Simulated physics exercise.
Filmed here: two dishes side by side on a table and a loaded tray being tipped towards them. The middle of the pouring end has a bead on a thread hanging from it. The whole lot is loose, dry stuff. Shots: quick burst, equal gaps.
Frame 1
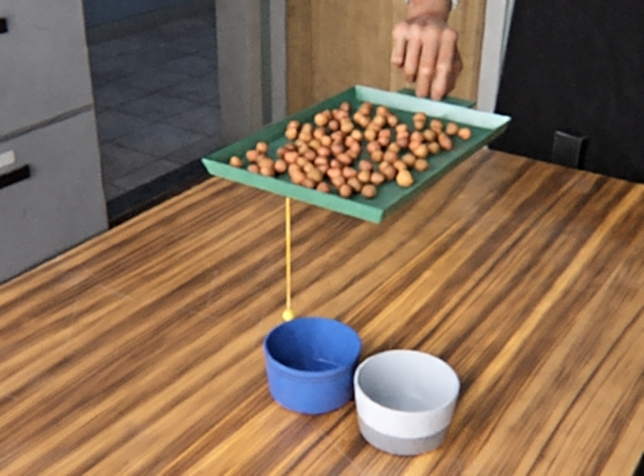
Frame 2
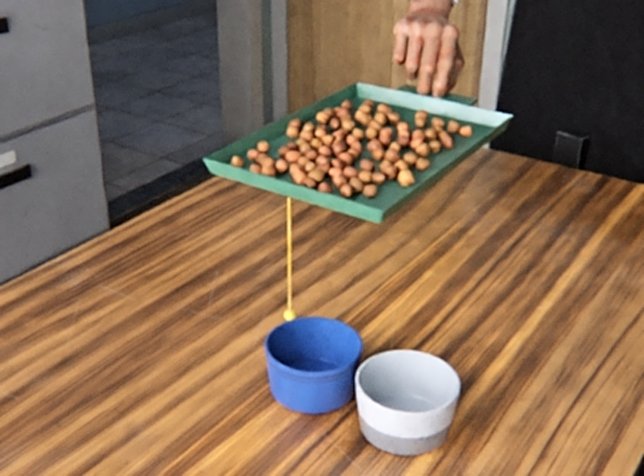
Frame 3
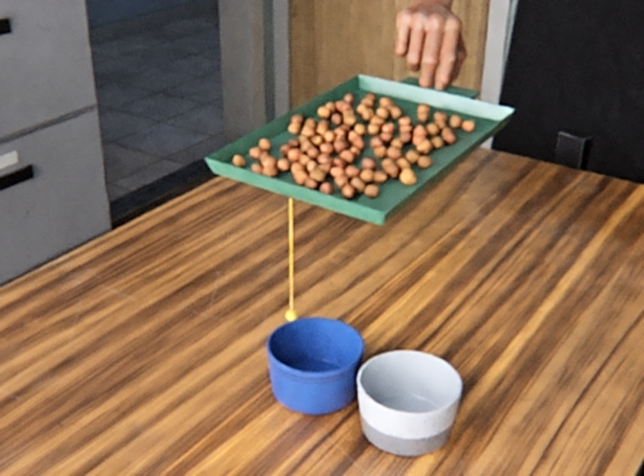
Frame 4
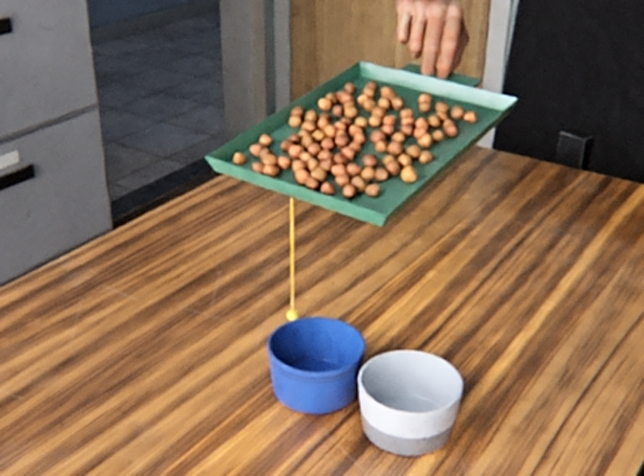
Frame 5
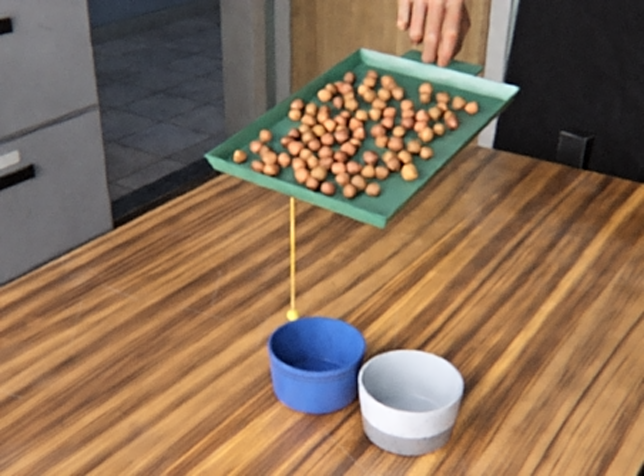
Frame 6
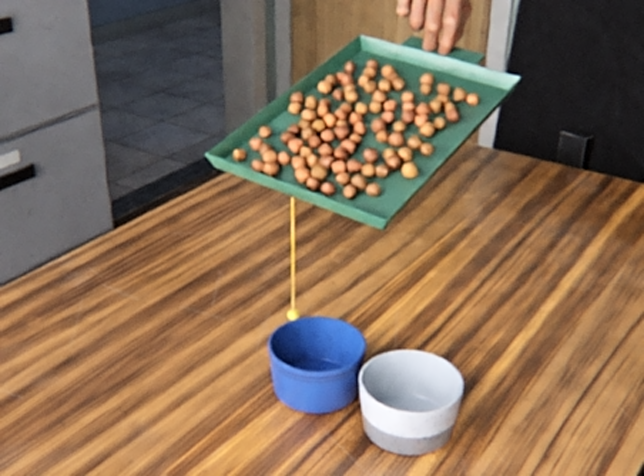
A hand gradually tilting a green tray of loose hazelnuts above a blue dish and a grey-and-white dish on a wooden table.
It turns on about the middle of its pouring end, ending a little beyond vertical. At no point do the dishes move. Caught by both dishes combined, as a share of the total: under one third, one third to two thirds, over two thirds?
One third to two thirds.
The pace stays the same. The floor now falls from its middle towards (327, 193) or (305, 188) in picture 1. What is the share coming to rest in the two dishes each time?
First heading roughly 20 %, second roughly 10 %.
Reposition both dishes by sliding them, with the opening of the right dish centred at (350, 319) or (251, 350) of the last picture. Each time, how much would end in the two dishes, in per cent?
I'd expect some 0 percent, and then some 20 percent.
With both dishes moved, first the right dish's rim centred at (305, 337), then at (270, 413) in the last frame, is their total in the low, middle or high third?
In order: Under a third, then under a third.
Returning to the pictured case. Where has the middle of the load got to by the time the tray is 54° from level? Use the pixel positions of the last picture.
Near the pixel (336, 148).
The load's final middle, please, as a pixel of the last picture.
I'd place the middle at about (350, 414).
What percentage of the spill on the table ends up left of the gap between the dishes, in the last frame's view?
I'd say some 90 in a hundred.
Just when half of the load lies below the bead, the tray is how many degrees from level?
About 95 degrees.
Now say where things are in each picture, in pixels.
In the first frame, corners of the pouring end (210, 158) and (380, 206), level; middle of the load (355, 149), hazelnuts; left dish (285, 386); right dish (380, 426); bead on its thread (289, 315).
In the second frame, corners of the pouring end (212, 158) and (381, 207), level; middle of the load (357, 148).
In the third frame, corners of the pouring end (213, 157) and (382, 209), tipped barely, lowest at the right corner; middle of the load (358, 144).
In the fourth frame, corners of the pouring end (214, 156) and (383, 211), tipped a little, lowest at the right corner; middle of the load (359, 139).
In the fifth frame, corners of the pouring end (214, 154) and (383, 213), tipped a little, lowest at the right corner; middle of the load (360, 133).
In the sixth frame, corners of the pouring end (213, 153) and (383, 215), tipped a little, lowest at the right corner; middle of the load (360, 128); left dish (290, 385); right dish (385, 426).
Just after the last frame, tray tipped steeply; every one on the tray.
A moment on, tray tipped right over; roughly a third on the tray; about a tenth in the right dish; about a tenth in the left dish; about a tenth outside both; roughly a third in the air.
Further on, tray tipped past a quarter turn; roughly a third in the right dish; roughly a quarter in the left dish; roughly half outside both.
When it is over, tray tipped past a quarter turn; roughly a third in the right dish; roughly a quarter in the left dish; roughly half outside both.
